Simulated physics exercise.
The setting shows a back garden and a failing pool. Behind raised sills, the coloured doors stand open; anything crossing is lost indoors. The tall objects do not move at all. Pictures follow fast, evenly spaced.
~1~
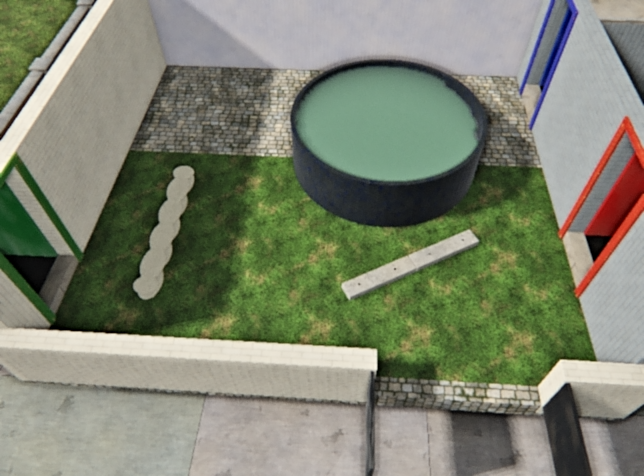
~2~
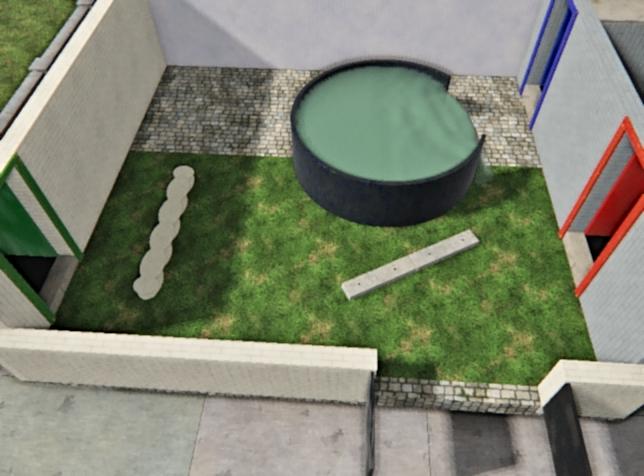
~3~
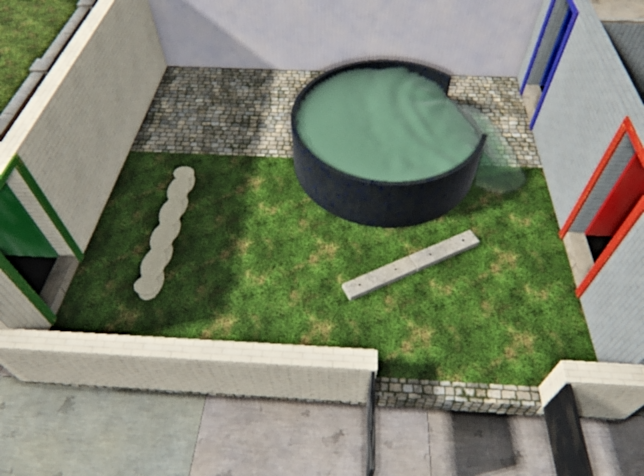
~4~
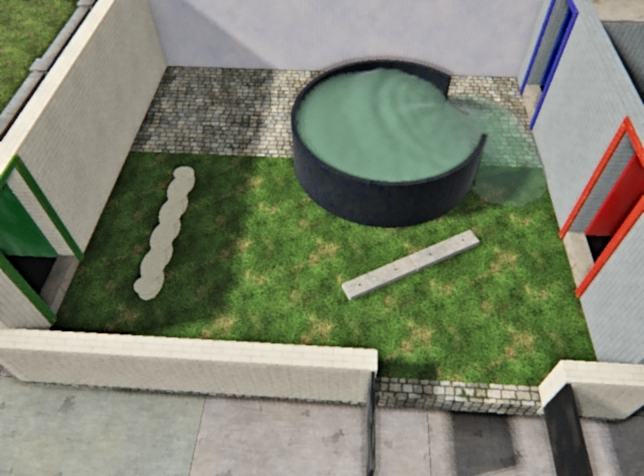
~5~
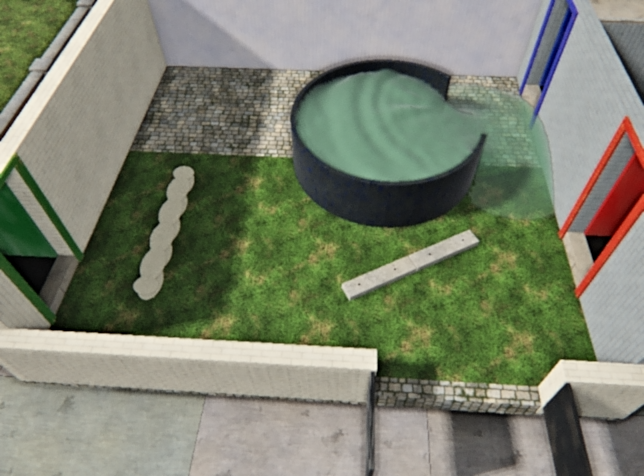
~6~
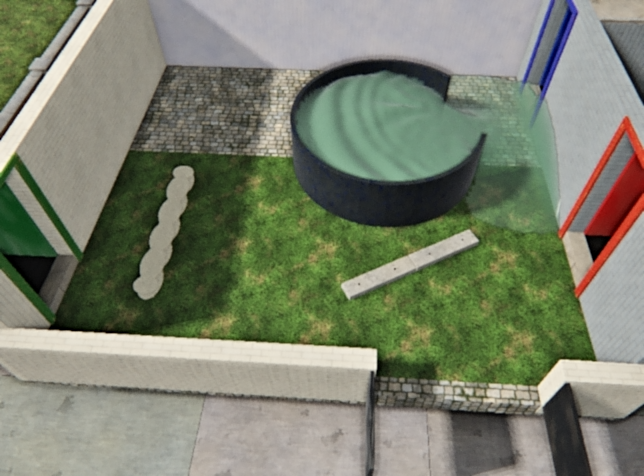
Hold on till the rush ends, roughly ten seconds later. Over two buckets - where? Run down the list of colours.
In the end the red door does not pass two buckets. The green door does not pass two buckets. The blue door passes two buckets.
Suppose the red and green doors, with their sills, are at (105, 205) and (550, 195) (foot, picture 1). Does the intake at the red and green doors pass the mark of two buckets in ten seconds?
In short: Red door stays within it; green door exceeds the limit.
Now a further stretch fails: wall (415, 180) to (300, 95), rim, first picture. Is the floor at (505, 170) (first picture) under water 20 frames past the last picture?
At that place: Not flooded.
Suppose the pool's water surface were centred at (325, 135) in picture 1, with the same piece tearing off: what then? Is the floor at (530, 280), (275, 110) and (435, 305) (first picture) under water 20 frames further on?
I'd say swamped for the first, swamped for the second and swamped for the third.
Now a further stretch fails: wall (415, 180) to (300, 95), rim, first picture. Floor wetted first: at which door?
I'd go with the green one.
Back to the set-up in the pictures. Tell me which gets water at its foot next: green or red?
That would be the one in red.
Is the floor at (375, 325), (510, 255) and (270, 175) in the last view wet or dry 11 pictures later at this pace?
Point 1: Not wet; point 2: Drenched; point 3: Not wet.
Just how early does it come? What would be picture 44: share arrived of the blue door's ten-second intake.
Approximately 100 in a hundred, I reckon.
A moment on, water covers 15 % of the floor; the red door wet at the sill, nothing in, the green door not reached, the blue door over two buckets in.
Next, water covers 30 % of the floor; the red door wet at the sill, nothing in, the green door not reached, the blue door far over two buckets in.
Then, water covers 60 % of the floor; the red door wet at the sill, nothing in, the green door not reached, the blue door far over two buckets in.
Later, water covers 80 % of the floor; the red door wet at the sill, nothing in, the green door wet at the sill, nothing in, the blue door far over two buckets in.
In the end, water covers 95 % of the floor; the red door wet at the sill, nothing in, the green door wet at the sill, nothing in, the blue door far over two buckets in.
